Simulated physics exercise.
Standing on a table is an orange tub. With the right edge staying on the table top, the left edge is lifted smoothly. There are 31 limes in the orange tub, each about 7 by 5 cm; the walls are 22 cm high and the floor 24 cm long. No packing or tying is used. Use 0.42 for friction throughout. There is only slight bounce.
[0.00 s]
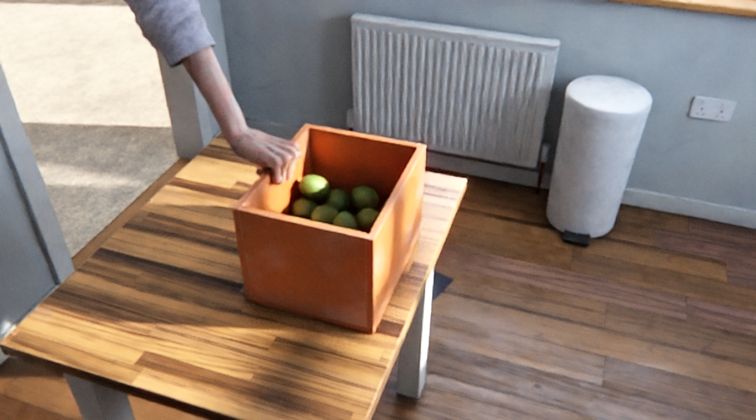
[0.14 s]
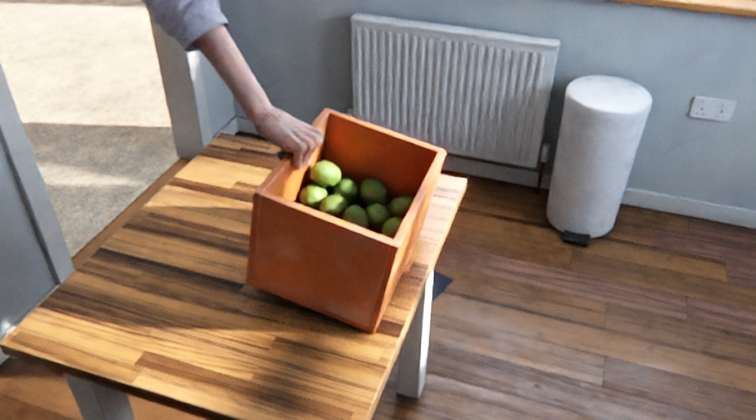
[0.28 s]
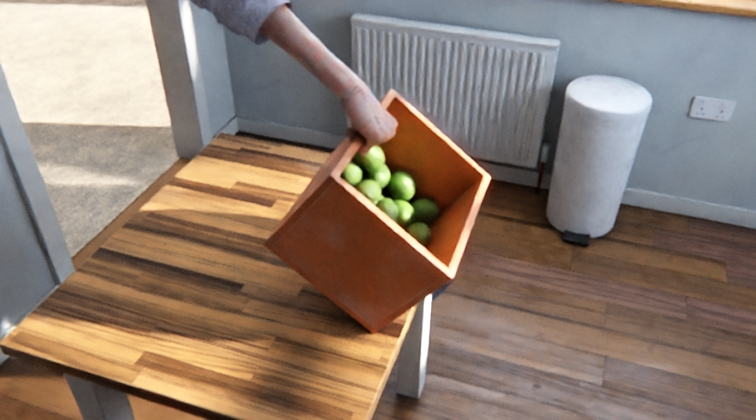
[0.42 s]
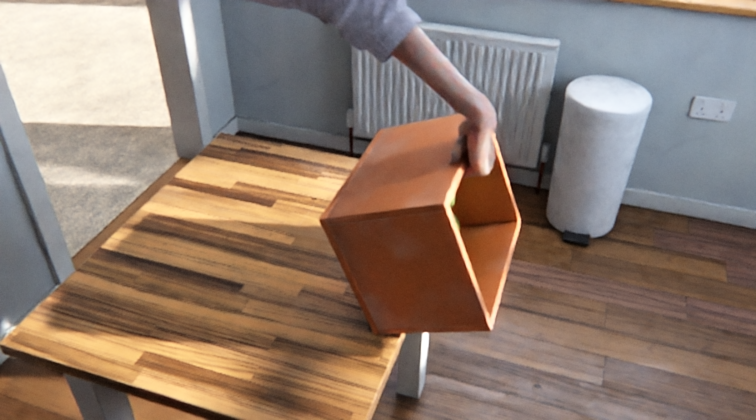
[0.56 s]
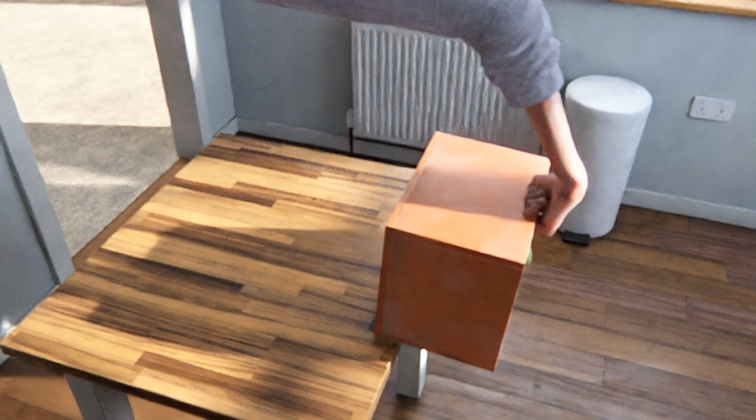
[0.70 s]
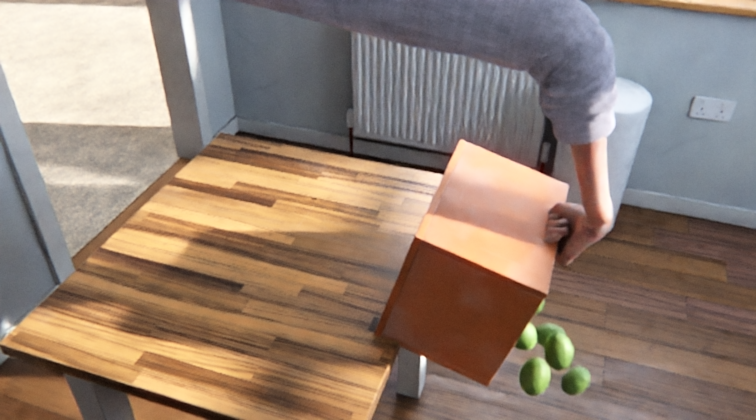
An orange tub of limes being tilted rightward by a hand at a table's edge, several limes dropping out beside it.
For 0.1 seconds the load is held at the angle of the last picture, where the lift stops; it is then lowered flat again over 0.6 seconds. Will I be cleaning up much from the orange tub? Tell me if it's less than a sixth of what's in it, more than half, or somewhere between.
Looks like the majority of the stuff is going to get out.
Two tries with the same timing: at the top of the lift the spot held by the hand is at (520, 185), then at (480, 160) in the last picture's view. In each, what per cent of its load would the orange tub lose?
The orange tub would lose 20 per cent in the first try and 10 per cent in the second.
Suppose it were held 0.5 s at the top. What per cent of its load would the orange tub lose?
Orange tub: 100%.
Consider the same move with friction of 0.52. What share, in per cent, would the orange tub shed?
In that case the orange tub sheds 70 per cent of its load.
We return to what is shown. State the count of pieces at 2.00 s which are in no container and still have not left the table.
Piece count: Roughly 0.
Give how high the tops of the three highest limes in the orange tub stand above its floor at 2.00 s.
Near 6 centimetres, I'd say.
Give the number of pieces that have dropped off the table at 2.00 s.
Estimated number of pieces: About 25.
After 0.91 s, tilt 96°; the orange tub is down by 18 of 31.
After 1.17 s, tilt 34°; the orange tub is down by 22 of 31.
After 1.53 s, tilt 0°; the orange tub is down by 23 of 31.
Outcome (at 2.00 s), the orange tub is down by 23 of 31. Asked share, 23 of 31, 74 per cent.
